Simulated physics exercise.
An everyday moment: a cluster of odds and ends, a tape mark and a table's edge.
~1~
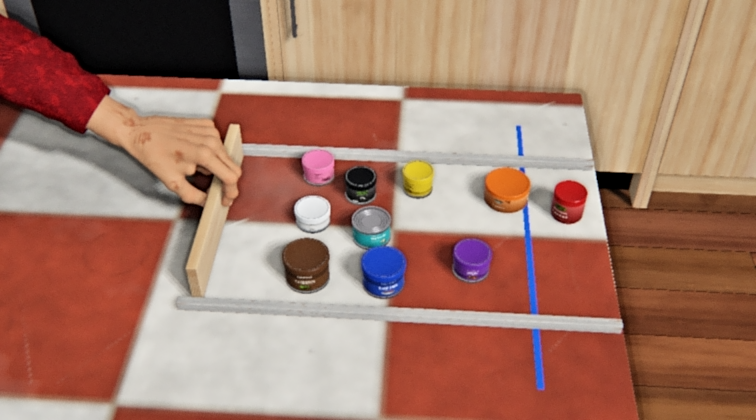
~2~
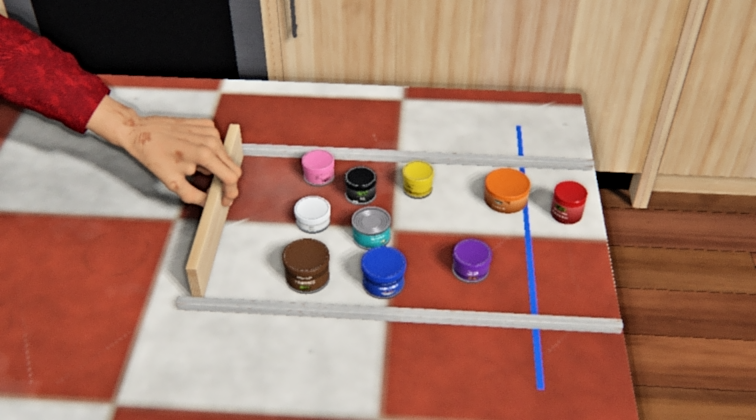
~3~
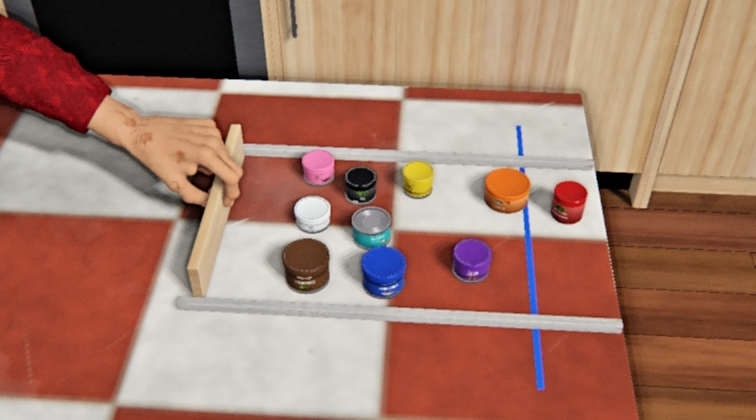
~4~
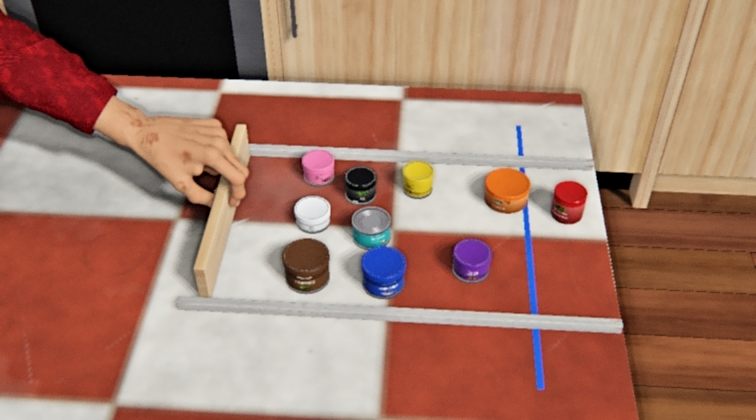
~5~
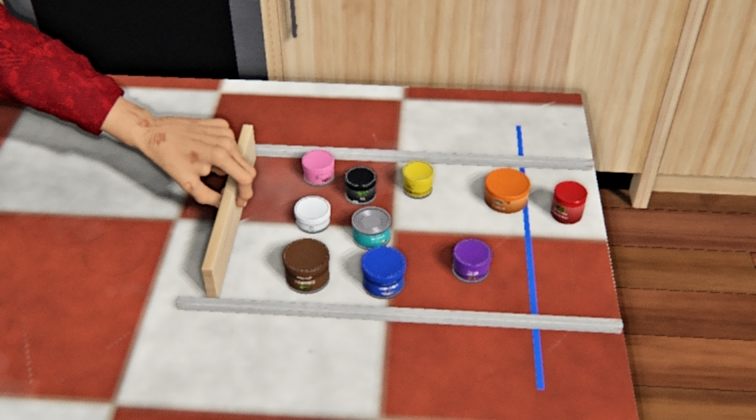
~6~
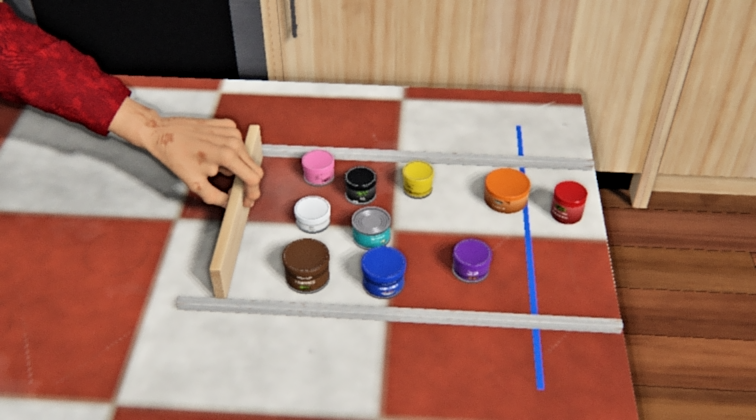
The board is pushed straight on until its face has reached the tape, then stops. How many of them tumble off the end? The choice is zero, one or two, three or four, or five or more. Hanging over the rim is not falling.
The number that fall off is one or two.
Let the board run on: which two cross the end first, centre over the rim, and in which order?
In order: The red tub, then the blue pot.
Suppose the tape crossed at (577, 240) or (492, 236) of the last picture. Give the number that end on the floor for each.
Down on the floor: 5 and 0.
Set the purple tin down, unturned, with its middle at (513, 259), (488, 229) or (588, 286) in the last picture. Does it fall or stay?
In that order, it stays on; stays on; drops off.
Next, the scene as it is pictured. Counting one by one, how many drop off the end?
It comes to 1.
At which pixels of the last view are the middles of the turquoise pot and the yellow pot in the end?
First (550, 248), then (564, 185).
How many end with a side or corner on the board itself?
It touches 5.
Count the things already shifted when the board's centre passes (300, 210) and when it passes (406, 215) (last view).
By then 3, and 8.
Early on, none off yet; red tub at rest near (569, 203); orange tub at rest near (507, 191); purple tin at rest near (472, 261).
Finally, the number that fall off is one or two; lost, red tub.
